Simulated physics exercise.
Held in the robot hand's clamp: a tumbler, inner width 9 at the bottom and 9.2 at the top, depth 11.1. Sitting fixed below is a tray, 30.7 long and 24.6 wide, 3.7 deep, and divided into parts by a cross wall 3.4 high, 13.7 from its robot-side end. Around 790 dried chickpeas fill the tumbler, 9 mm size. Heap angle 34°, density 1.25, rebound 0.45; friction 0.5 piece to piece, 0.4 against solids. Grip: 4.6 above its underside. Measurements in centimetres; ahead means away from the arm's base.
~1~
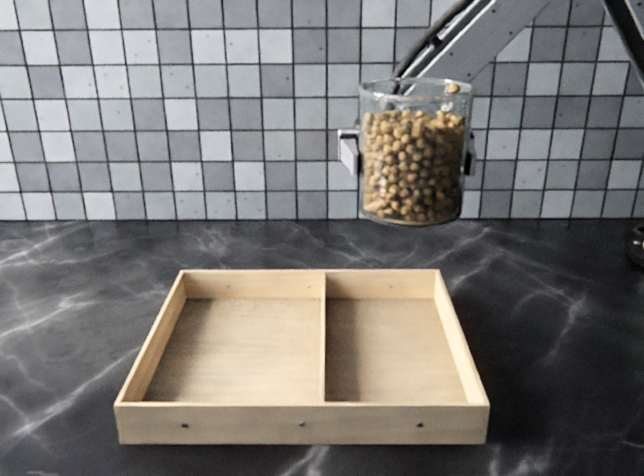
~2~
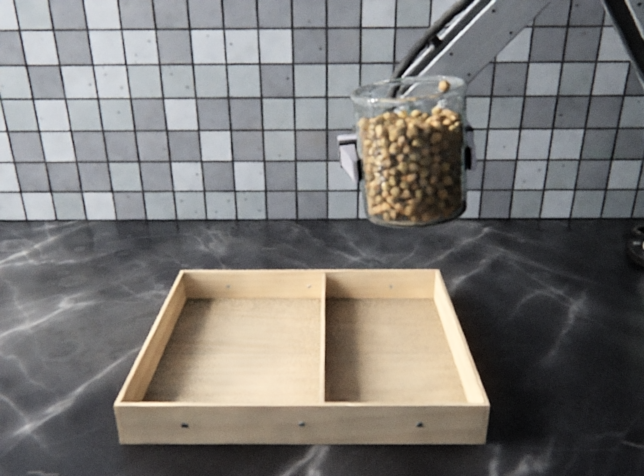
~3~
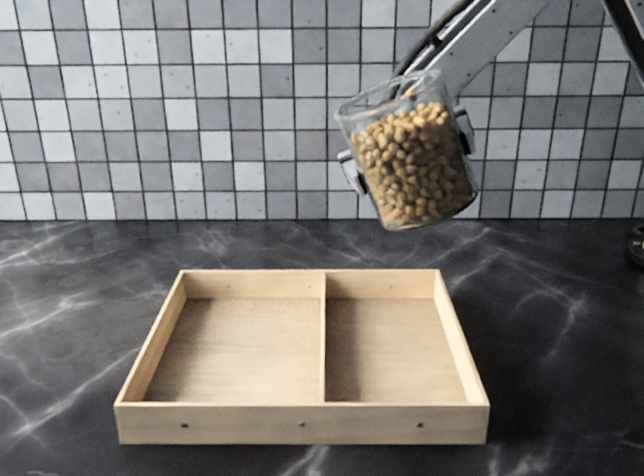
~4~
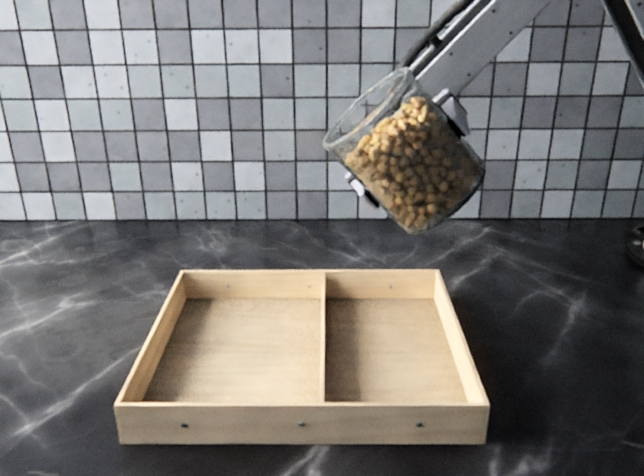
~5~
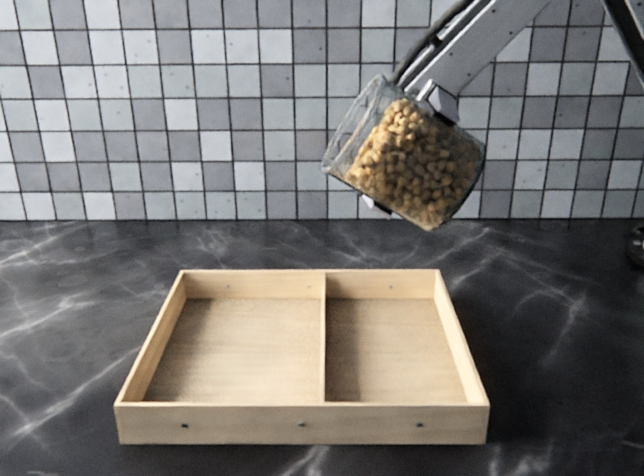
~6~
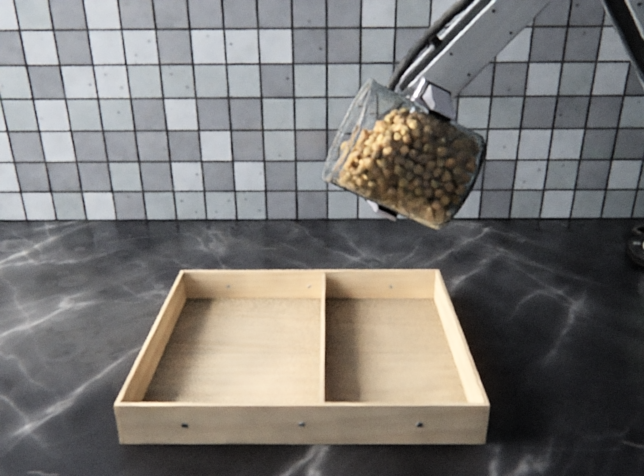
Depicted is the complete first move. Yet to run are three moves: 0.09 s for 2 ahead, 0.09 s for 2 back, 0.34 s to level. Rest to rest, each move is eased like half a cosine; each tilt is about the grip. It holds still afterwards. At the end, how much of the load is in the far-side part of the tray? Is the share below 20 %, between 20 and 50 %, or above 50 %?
It is below 20 %.
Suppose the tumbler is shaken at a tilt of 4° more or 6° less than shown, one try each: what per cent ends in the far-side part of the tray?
They would come to near 10 and 5 per cent.
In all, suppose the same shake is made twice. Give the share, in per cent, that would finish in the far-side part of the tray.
Roughly 10 in a hundred.
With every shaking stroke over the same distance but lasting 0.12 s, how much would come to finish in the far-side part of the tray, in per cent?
5 %.
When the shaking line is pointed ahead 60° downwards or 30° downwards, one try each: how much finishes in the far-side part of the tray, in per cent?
You'd get about 0 per cent with the first setting and about 5 per cent with the second.
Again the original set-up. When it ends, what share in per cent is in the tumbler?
Around 95 in a hundred.
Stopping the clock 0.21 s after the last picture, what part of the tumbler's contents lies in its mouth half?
I'd say close to 45 per cent.
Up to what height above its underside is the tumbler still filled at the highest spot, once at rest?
I'd say close to 10.0 cm.
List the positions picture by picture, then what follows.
Tumbler middle at (413, 152), level; upper third of the load around (412, 132), from x 365 to 460, top at y 90; 794 in the tumbler, in the first picture.
Tumbler middle at (412, 152), tilted 6° forward; upper third of the load around (412, 132), from x 365 to 460, top at y 85, in the second picture.
Tumbler middle at (409, 153), tilted 22° forward; upper third of the load around (411, 134), from x 355 to 470, top at y 95, in the third picture.
Tumbler middle at (406, 154), tilted 42° forward; upper third of the load around (411, 136), from x 350 to 475, top at y 100, in the fourth picture.
Tumbler middle at (404, 157), tilted 58° forward; upper third of the load around (410, 137), from x 350 to 475, top at y 105, in the fifth picture.
Tumbler middle at (403, 158), tilted 64° forward; upper third of the load around (412, 140), from x 340 to 475, top at y 110; 794 in the tumbler, in the sixth picture.
Then, 0.21 s later, tilted 63° forward, highest piece 25 above the table; 766 in the tumbler, 28 in flight or on a rim.
Then, 0.42 s later, tilted 14° forward, highest piece 27 above the table; 745 in the tumbler, 41 in the far-side part, 8 in flight or on a rim.
Then, 0.72 s later, level, highest piece 27 above the table; 745 in the tumbler, 48 in the far-side part, 1 in the robot-side part.
Then, 1.77 s later, level, highest piece 27 above the table; 745 in the tumbler, 48 in the far-side part, 1 in the robot-side part.
At rest, 745 in the tumbler, 48 in the far-side part, 1 in the robot-side part. That is 6 % in the far-side part of the tray.
